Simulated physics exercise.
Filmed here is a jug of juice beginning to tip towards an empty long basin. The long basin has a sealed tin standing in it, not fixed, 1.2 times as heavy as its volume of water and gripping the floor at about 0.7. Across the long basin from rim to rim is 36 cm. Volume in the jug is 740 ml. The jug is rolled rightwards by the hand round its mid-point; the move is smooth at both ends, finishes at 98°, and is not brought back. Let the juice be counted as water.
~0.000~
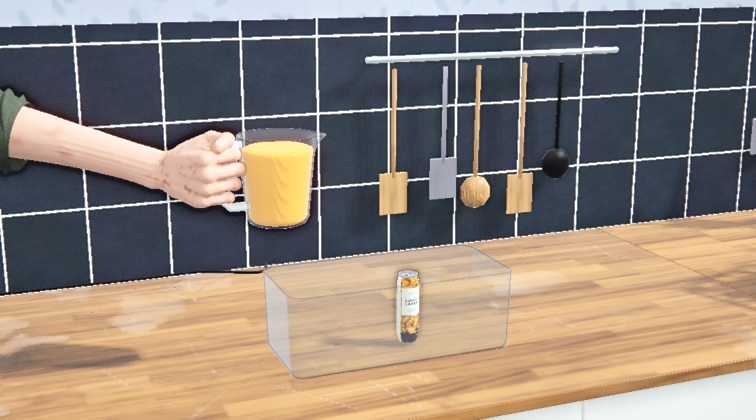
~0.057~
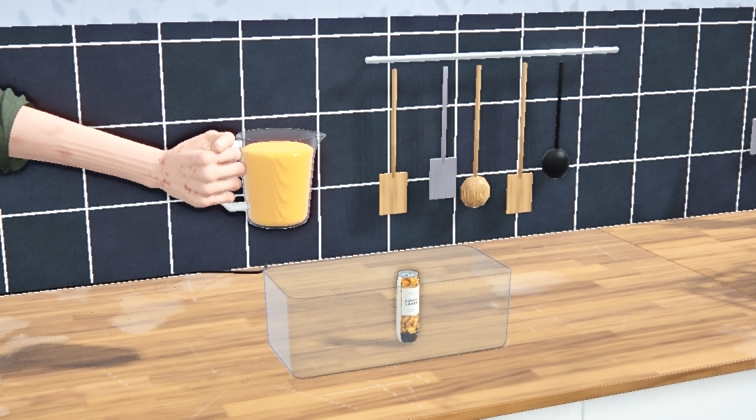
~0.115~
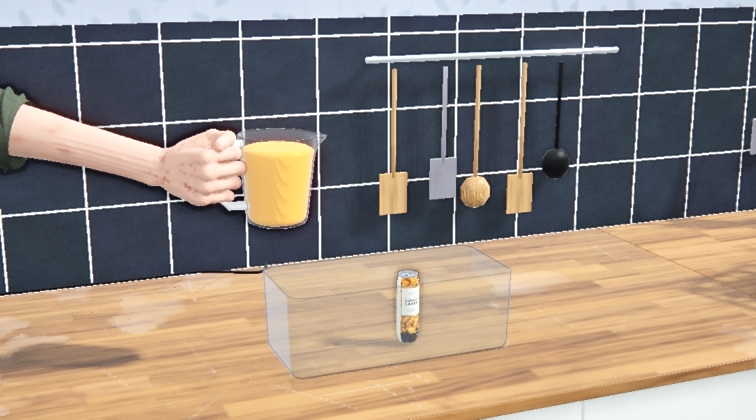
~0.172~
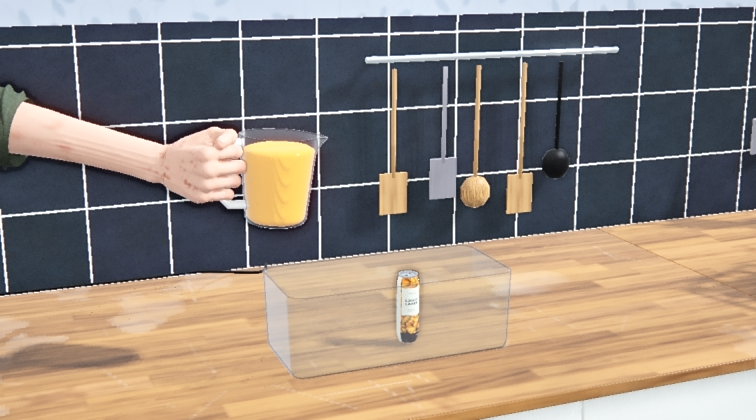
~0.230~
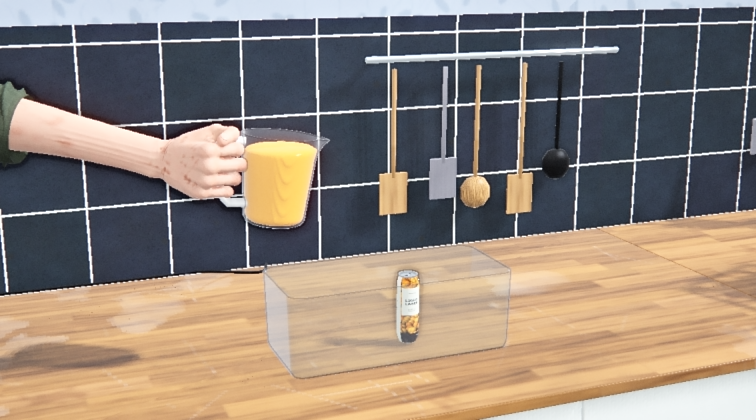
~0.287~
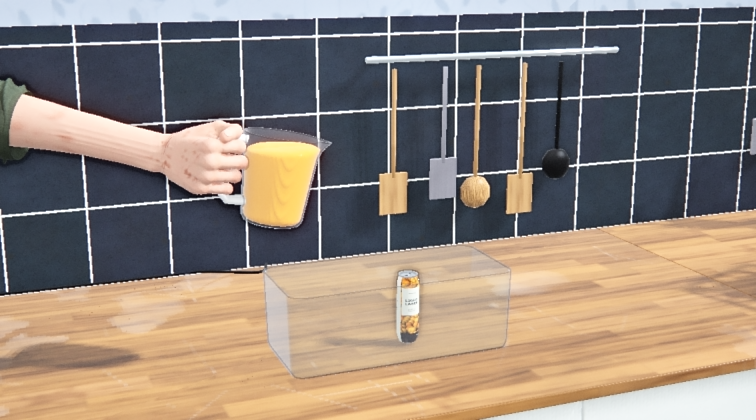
A jug of juice, held up by a hand above a clear long basin on a wooden counter, stayed level at first, then tilted slightly to the right while everything else kept still.
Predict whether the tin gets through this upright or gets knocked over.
Upright.
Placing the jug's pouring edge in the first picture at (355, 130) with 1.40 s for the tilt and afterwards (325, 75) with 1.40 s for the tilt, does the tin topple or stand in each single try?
Run one: It tumbles. Run two: It does not tip.
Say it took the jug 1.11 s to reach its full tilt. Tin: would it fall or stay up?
Result: Tin still standing.
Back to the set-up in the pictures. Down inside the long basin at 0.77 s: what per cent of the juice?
About 4 per cent.
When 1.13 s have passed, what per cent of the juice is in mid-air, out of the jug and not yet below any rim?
Some 18 % is up in the air.
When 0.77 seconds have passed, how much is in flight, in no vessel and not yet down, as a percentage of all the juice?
Roughly 14 percent.
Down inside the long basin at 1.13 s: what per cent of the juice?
About 46 per cent.
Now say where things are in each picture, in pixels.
The first frame shows tilt 0°; pouring edge (325, 133); surface from (241, 150) to (311, 145); the long basin's rim runs from (276, 285) to (491, 258); the tin's top is at (408, 277).
The second frame shows tilt 0°; pouring edge (325, 133); surface from (241, 150) to (311, 146).
The third frame shows tilt 2°; pouring edge (326, 134); surface from (242, 150) to (311, 146).
The fourth frame shows tilt 4°; pouring edge (327, 136); surface from (242, 150) to (312, 146).
The fifth frame shows tilt 6°; pouring edge (329, 139); surface from (244, 150) to (315, 146).
The sixth frame shows tilt 10°; pouring edge (331, 142); surface from (245, 150) to (318, 146).
Then, 0.77 s in, the tilt is 57° and 83 per cent is still to pour; the tin stands where it began.
Then, 1.13 s in, the tilt is 89° and 34 per cent is still to pour; the tin stands where it began.
Then, 1.50 s in, the tilt is 98° and 3 per cent is still to pour; the tin stands where it began.
Then, 1.90 s in, the tilt is 98° and 0 per cent is still to pour; the tin stands where it began.
Finally, the tin stands where it began.
